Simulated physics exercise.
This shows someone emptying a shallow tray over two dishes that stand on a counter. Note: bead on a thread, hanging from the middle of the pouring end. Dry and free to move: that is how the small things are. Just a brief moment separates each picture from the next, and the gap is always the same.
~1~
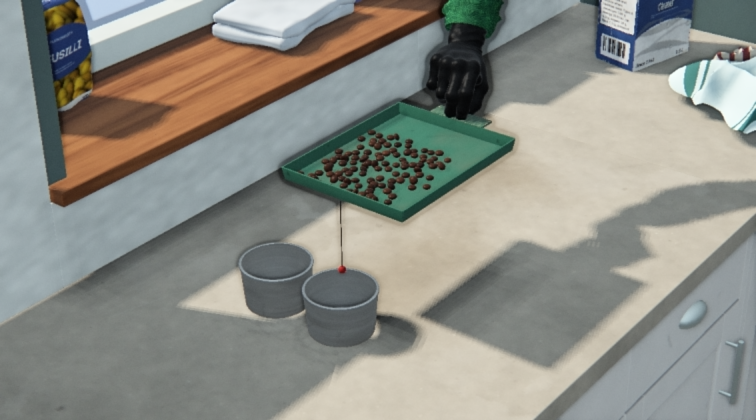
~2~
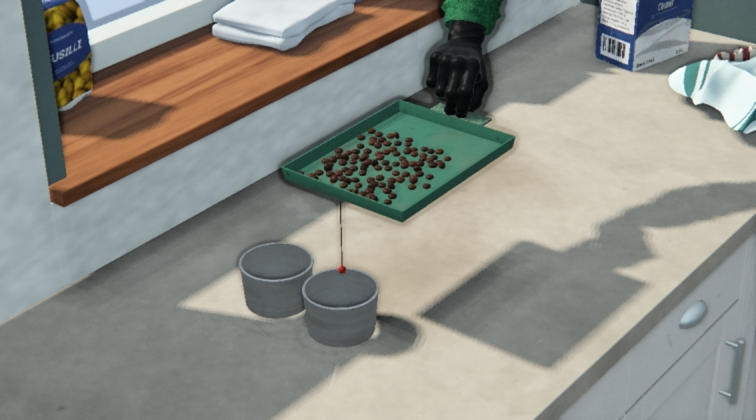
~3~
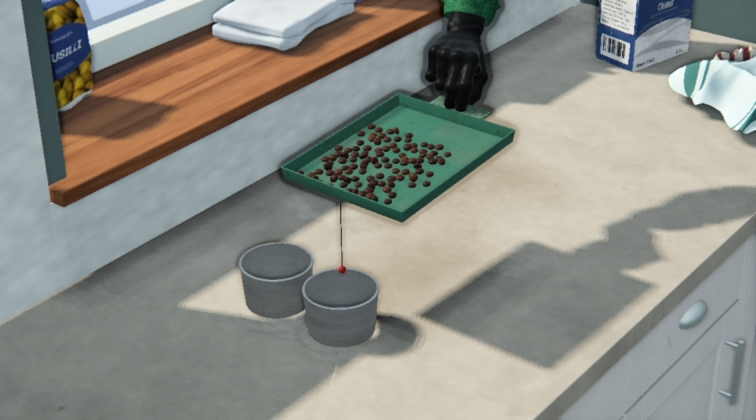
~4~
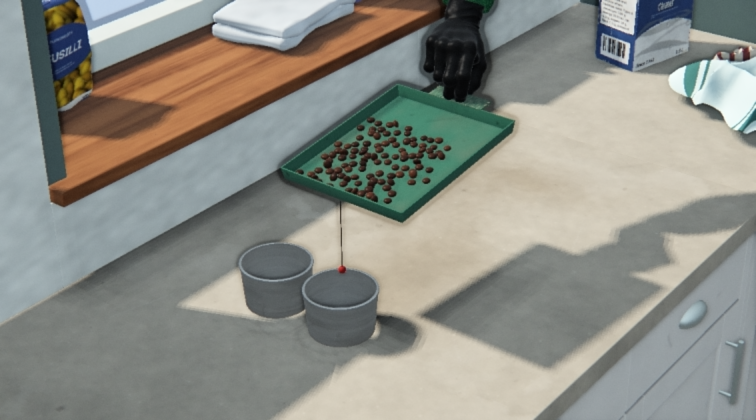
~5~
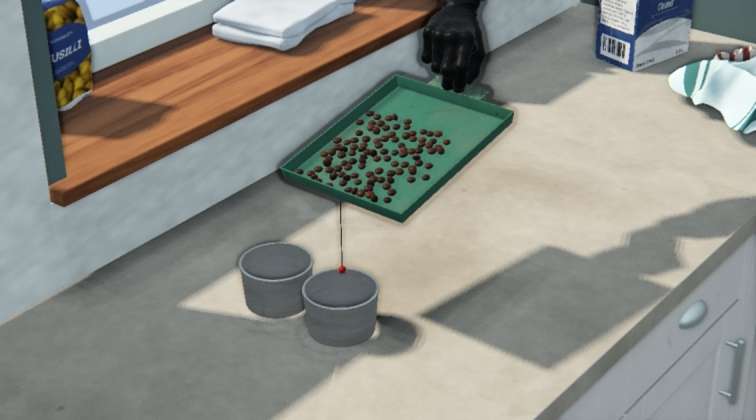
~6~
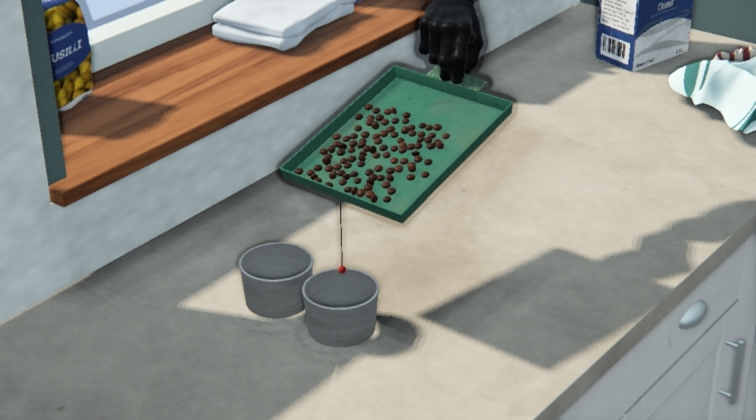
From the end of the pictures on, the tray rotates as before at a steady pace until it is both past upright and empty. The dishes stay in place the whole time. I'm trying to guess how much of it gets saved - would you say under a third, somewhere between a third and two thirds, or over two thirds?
Middle range.
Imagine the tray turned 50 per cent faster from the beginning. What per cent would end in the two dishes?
It would be some 40 in a hundred.
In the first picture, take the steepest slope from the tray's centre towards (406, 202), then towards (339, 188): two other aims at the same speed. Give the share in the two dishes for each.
Case one near 0 %; case two near 70 %.
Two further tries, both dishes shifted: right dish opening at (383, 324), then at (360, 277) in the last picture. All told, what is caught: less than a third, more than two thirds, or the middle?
In order of the places: Beyond two thirds, then under a third.
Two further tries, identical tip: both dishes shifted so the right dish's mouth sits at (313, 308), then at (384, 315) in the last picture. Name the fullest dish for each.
One: The dish on the right. Two: The left one.
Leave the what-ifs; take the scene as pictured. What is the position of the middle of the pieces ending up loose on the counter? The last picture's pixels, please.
Their resting centre is at about (313, 368).
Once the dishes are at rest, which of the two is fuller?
Winner noted as the right of the two.
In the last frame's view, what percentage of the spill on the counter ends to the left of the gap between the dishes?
Looks like close to 50 per cent of it.
Soon, tray tipped steeply; all on the tray.
A while on, tray tipped right over; most on the tray; a stray few in the right dish; a small part in the air.
Towards the end, tray tipped past a quarter turn; about a third in the right dish; a small part in the left dish; about half outside both.
Finally, tray tipped past a quarter turn; about a third in the right dish; a small part in the left dish; about half outside both.
